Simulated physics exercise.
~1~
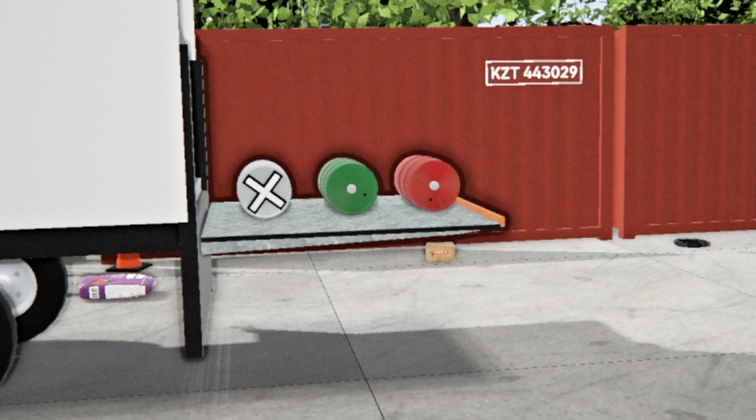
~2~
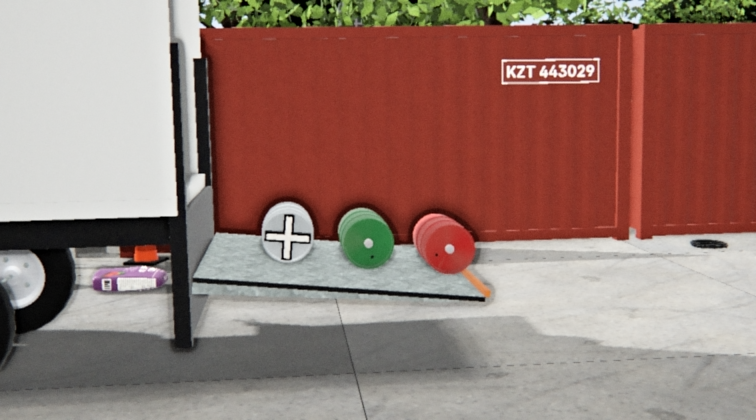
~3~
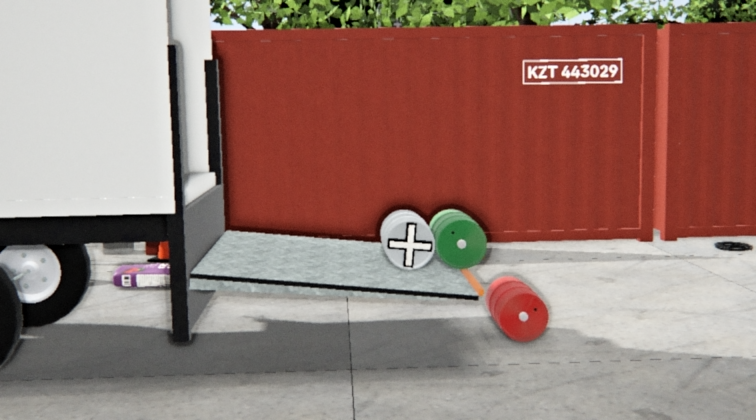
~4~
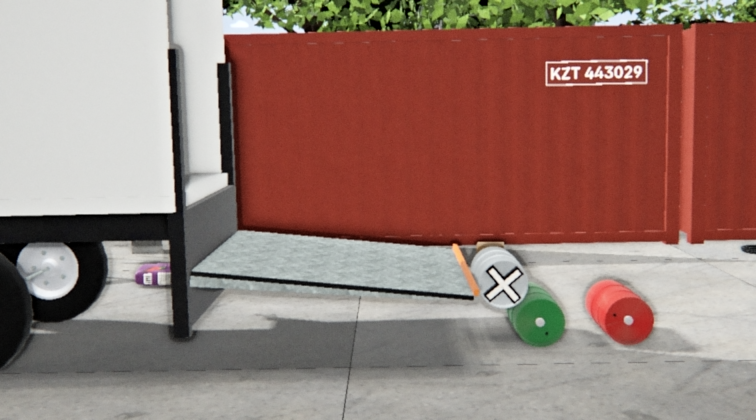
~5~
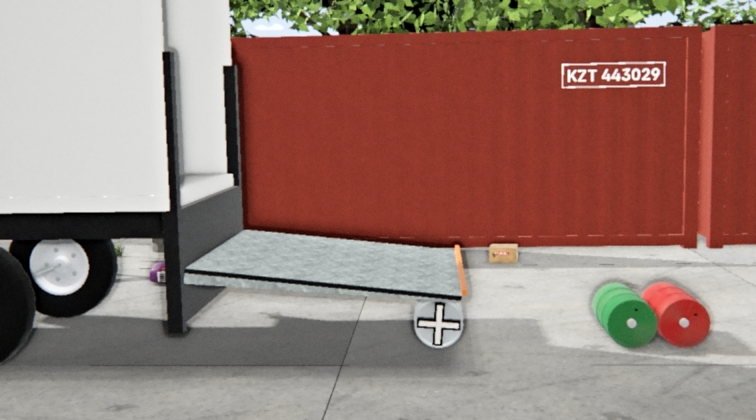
Three kegs, red, green and grey with a cross, rolling right off a lorry's lowered, tilting lift and dropping onto the ground.
